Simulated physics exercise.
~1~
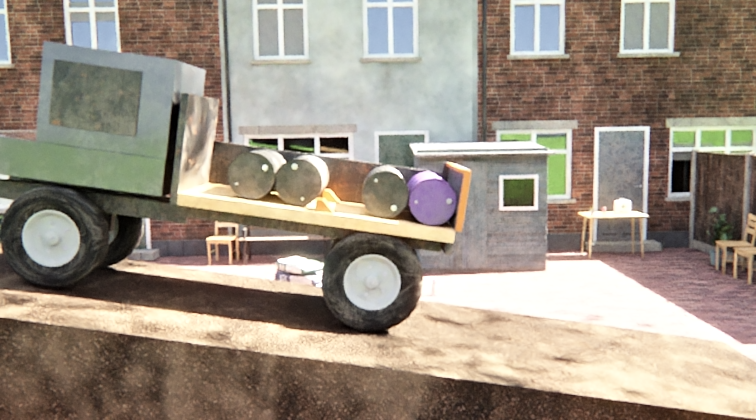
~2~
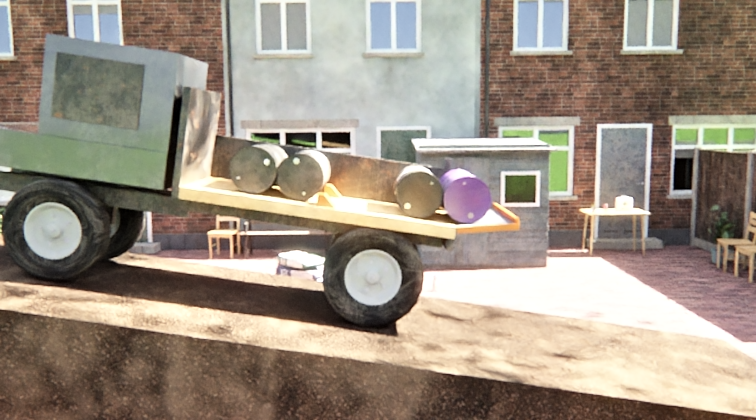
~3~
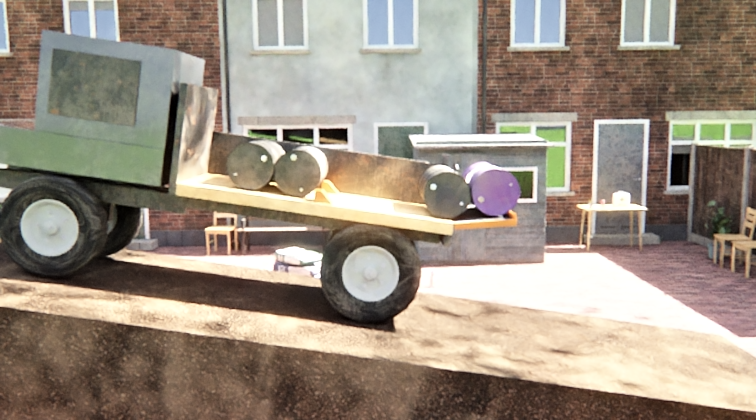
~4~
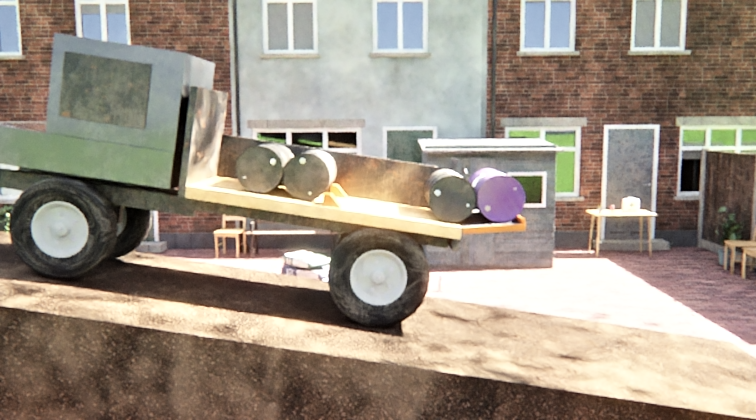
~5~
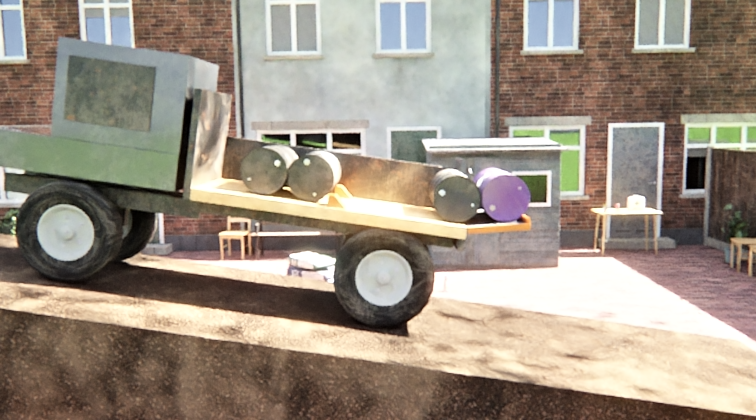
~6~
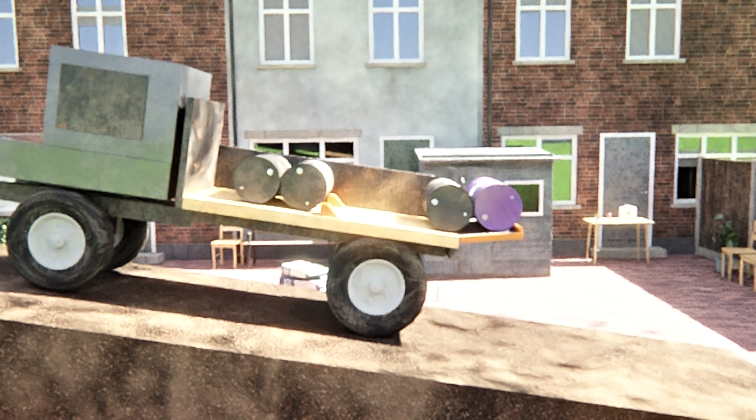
In this clip, a pick-up stands nose-up on a ramp carrying four drums as its tailgate drops open; the purple drum and the dark one beside it roll right, and the purple drum comes to rest on the lowered tailgate, with all four still aboard.
